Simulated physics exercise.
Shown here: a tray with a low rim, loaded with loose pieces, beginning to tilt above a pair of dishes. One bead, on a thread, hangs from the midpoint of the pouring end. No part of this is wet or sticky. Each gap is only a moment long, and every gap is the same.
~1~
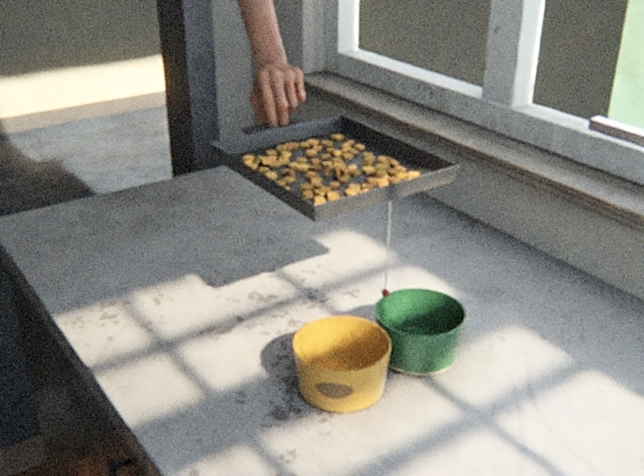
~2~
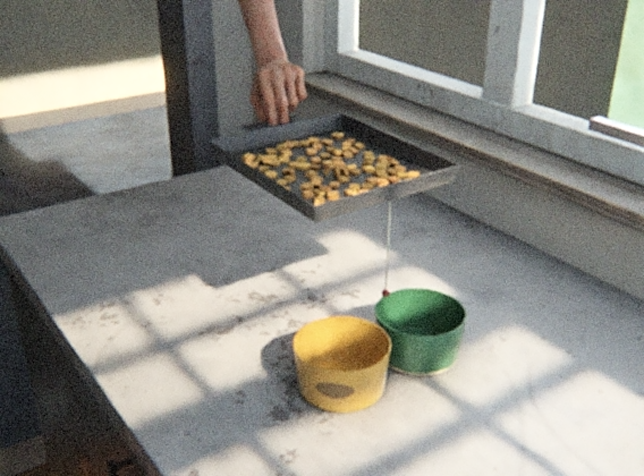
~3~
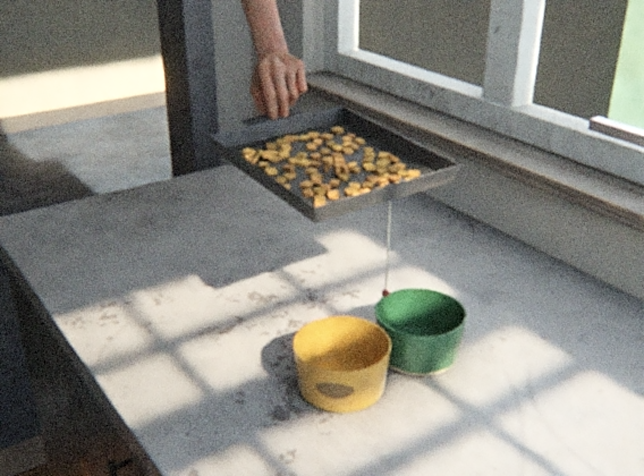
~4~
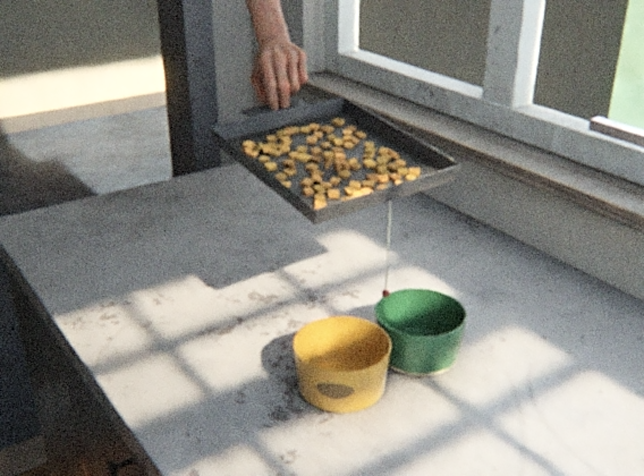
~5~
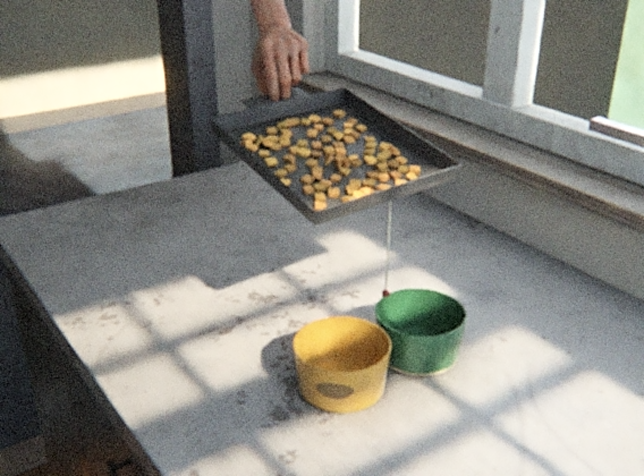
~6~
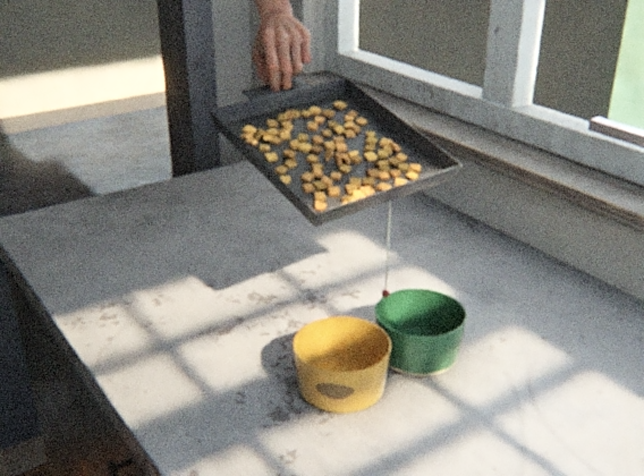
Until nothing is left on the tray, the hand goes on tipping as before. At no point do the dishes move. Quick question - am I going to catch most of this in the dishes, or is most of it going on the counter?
The caught share tops half.
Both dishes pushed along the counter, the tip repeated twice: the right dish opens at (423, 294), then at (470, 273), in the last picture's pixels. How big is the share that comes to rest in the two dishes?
Close to 50 in a hundred first, close to 10 in a hundred second.
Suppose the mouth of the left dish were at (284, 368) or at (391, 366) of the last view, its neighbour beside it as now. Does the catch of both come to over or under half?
Well, a majority share the first time and a minority share the next.
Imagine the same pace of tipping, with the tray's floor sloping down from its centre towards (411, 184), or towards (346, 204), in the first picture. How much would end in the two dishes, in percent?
First heading 40 %, second heading 80 %.
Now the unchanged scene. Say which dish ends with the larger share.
Fuller side: Left of the pair.
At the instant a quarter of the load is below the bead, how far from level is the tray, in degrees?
That happens at close to 105 degrees.
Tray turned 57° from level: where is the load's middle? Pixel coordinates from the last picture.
(359, 177).
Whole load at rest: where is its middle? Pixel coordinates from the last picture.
I'd place the middle at about (359, 381).
Just after the last frame, tray tipped steeply; every one on the tray.
A moment on, tray tipped right over; almost all on the tray; just a few in the left dish; just a few in the right dish.
Further on, tray tipped past a quarter turn; roughly two thirds in the left dish; roughly a quarter in the right dish; about a tenth outside both.
When it is over, tray tipped past a quarter turn; roughly two thirds in the left dish; roughly a quarter in the right dish; about a tenth outside both.
